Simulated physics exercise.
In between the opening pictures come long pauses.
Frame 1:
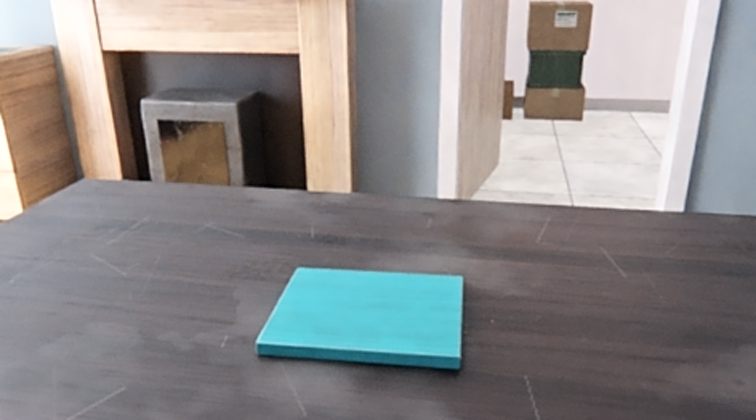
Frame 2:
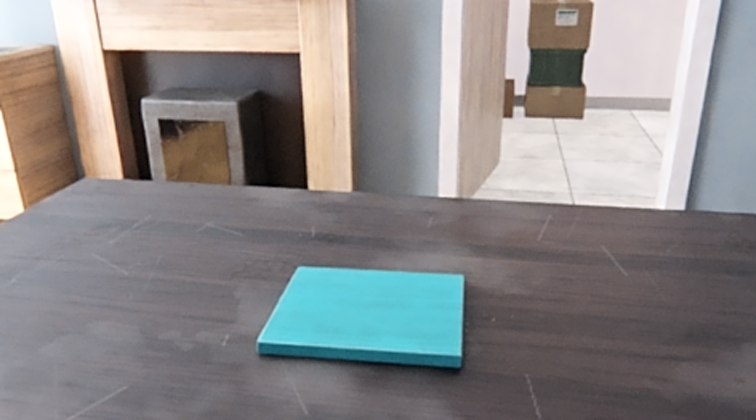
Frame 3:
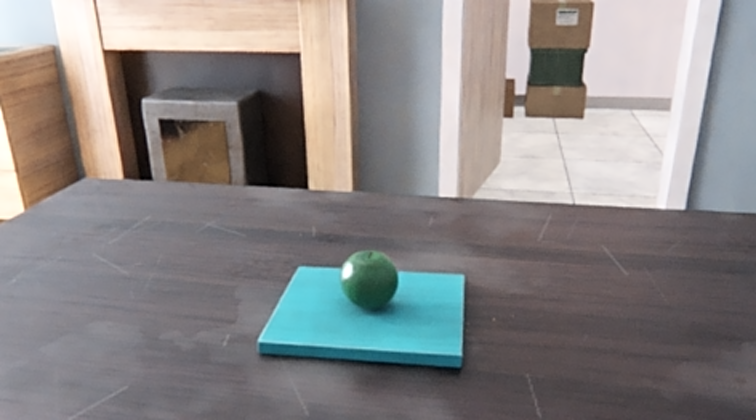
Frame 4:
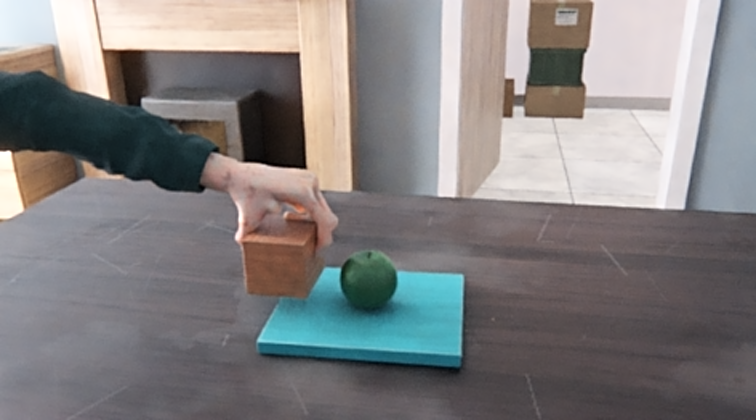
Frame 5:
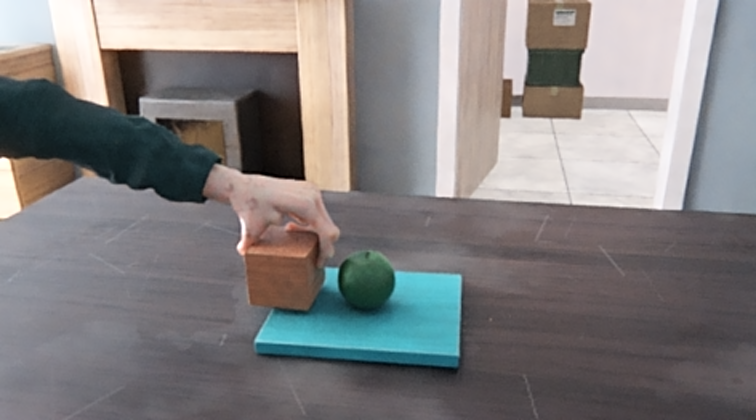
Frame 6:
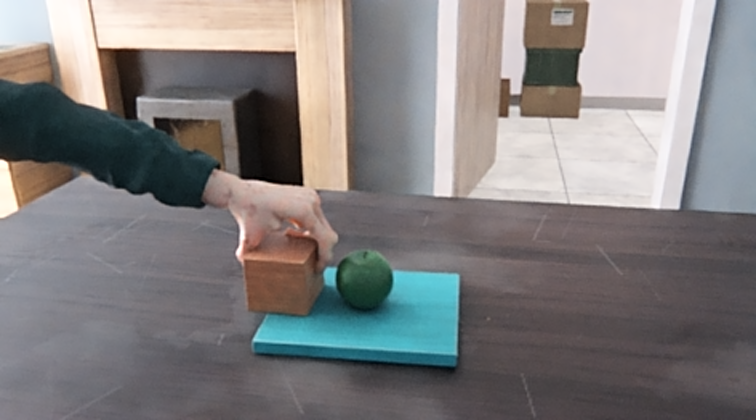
At first a turquoise board lies alone on a dark tabletop, and then a green apple is on it. A hand in a dark green sleeve, reaching in from the left, lowers an orange-brown block a short way onto the board's left side beside the apple, keeping its grip.
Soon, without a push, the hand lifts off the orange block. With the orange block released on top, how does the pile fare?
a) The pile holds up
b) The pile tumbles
The answer is a.
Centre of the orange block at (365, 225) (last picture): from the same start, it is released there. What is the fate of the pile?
The pile tumbles.
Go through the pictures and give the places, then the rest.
In the first frame, the last thing is not in view yet; turquoise board (369, 312).
In the second frame, the last thing is not in view yet; turquoise board (370, 311).
In the third frame, the last thing is not in view yet; turquoise board (370, 311).
The fourth frame shows coming down; orange block (285, 256); turquoise board (370, 311).
The fifth frame shows coming down; orange block (288, 267); turquoise board (367, 311).
The sixth frame shows set down, still held; orange block (286, 272); turquoise board (365, 310).
Then, 0.70 s past the last view, nothing moves.
Then, 1.40 s past the last view, orange block resting near (286, 272).
Finally, all 3 still in place. Final places as the last picture's camera would see them, orange block near (285, 272). The pile holds.
